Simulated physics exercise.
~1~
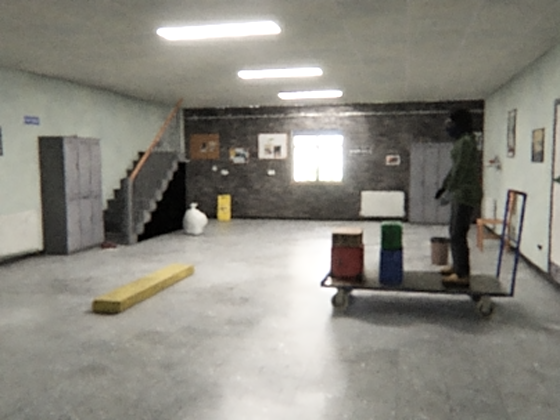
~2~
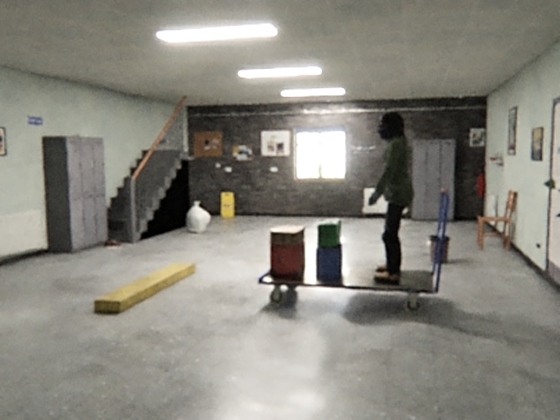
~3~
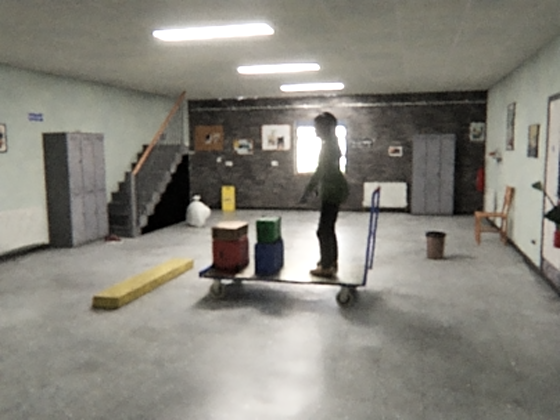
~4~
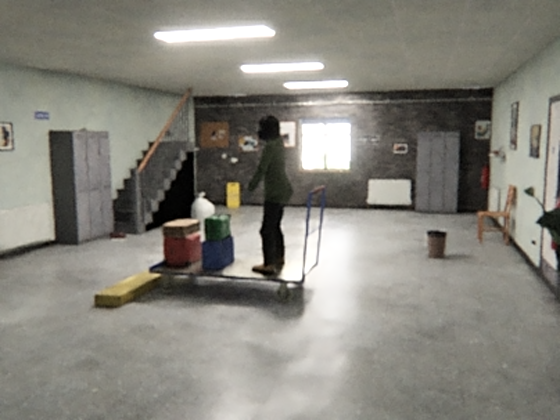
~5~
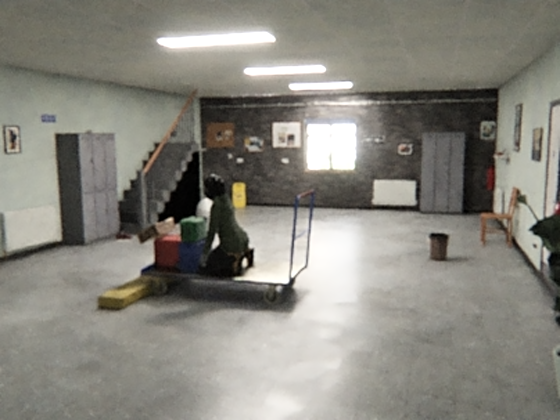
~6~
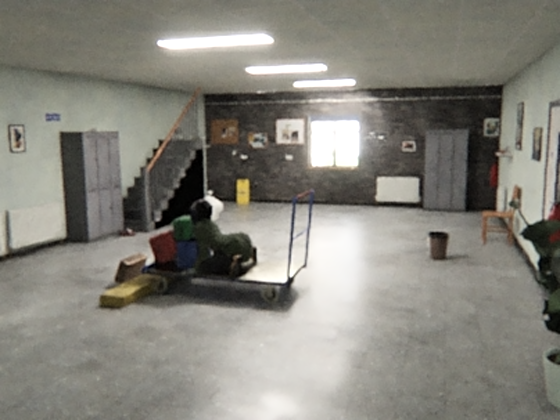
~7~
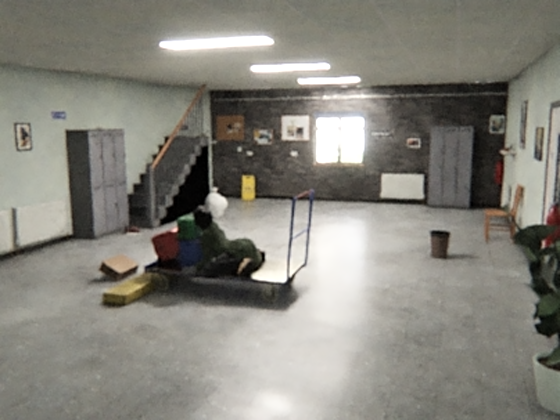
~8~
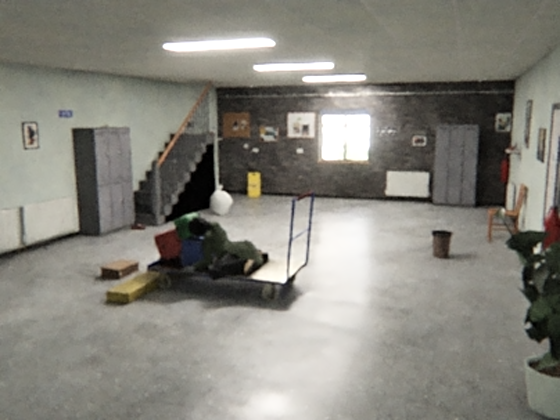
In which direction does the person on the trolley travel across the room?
The person travels to the left, riding on the trolley toward the yellow beam.
